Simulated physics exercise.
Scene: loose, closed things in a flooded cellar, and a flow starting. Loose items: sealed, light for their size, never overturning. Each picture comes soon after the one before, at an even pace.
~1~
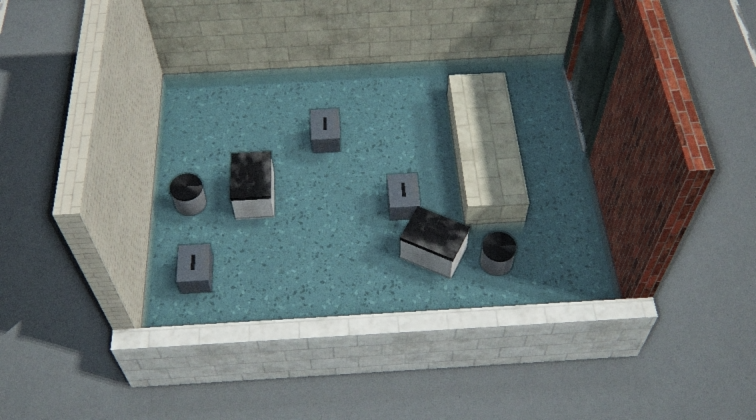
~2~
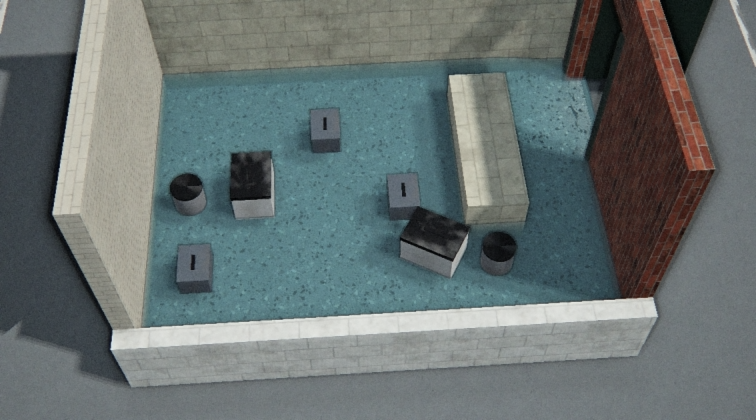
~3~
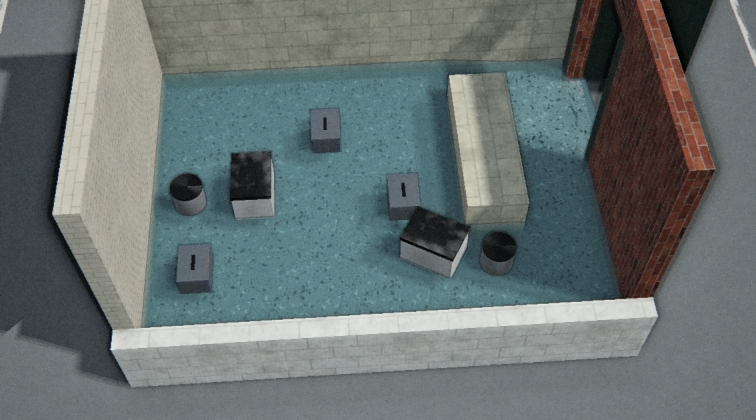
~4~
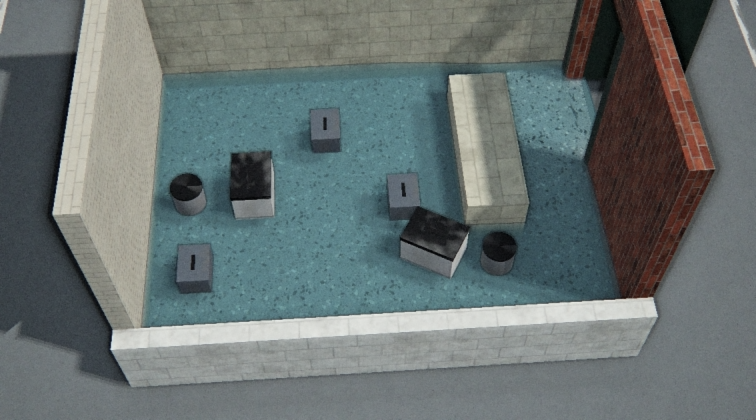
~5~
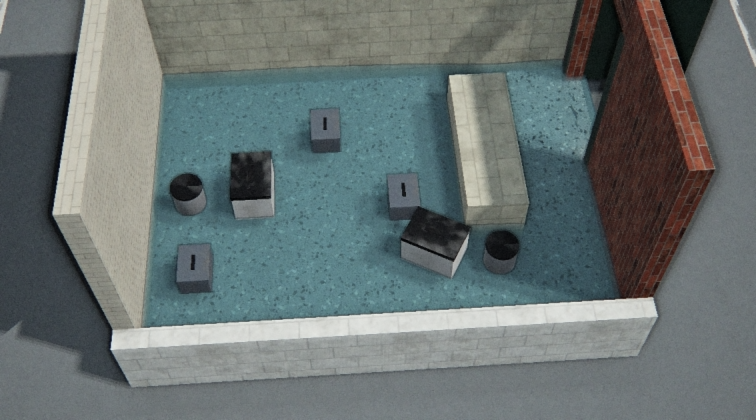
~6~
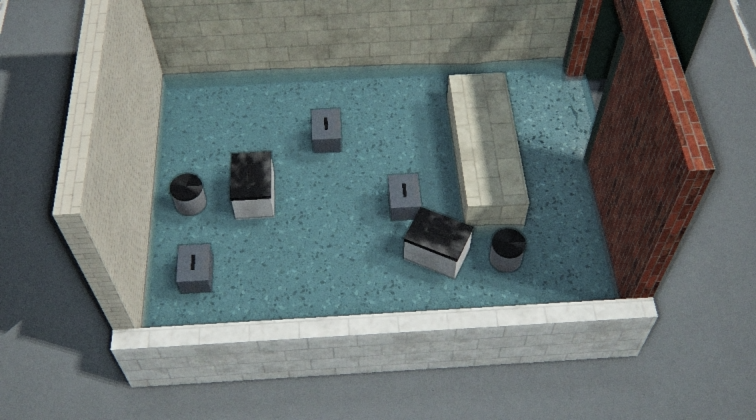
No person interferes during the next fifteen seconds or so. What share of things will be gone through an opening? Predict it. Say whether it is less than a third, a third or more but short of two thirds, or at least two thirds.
From what I can see, the part that leaves comes to one third through two thirds.
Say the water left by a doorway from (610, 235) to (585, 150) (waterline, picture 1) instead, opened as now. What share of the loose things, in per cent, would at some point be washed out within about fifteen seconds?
Share reached: 40 %.
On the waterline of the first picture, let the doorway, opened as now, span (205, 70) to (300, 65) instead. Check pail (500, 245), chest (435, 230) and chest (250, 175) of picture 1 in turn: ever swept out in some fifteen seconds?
As listed: Kept in, kept in, gone.
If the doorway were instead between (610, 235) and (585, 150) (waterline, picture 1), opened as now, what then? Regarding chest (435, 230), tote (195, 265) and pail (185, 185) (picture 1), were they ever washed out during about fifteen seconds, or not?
One by one as named: Gets away, doesn't escape and doesn't escape.
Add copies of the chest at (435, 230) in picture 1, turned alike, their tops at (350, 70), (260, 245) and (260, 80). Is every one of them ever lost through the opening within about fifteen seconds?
Per object, in the order given: Exits at some point / never exits / never exits.
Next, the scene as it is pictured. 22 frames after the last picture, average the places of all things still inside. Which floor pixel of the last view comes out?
Roughly (359, 190).
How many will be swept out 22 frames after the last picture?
The number comes out at 2.
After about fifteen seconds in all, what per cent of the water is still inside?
I'd put it close to 52 percent.
A moment on, 0 of 7 are out; 7 afloat.
Next, 1 of 7 are out; 6 afloat.
Later, 2 of 7 are out; 5 afloat.
In the end, 4 of 7 are out; 3 afloat.
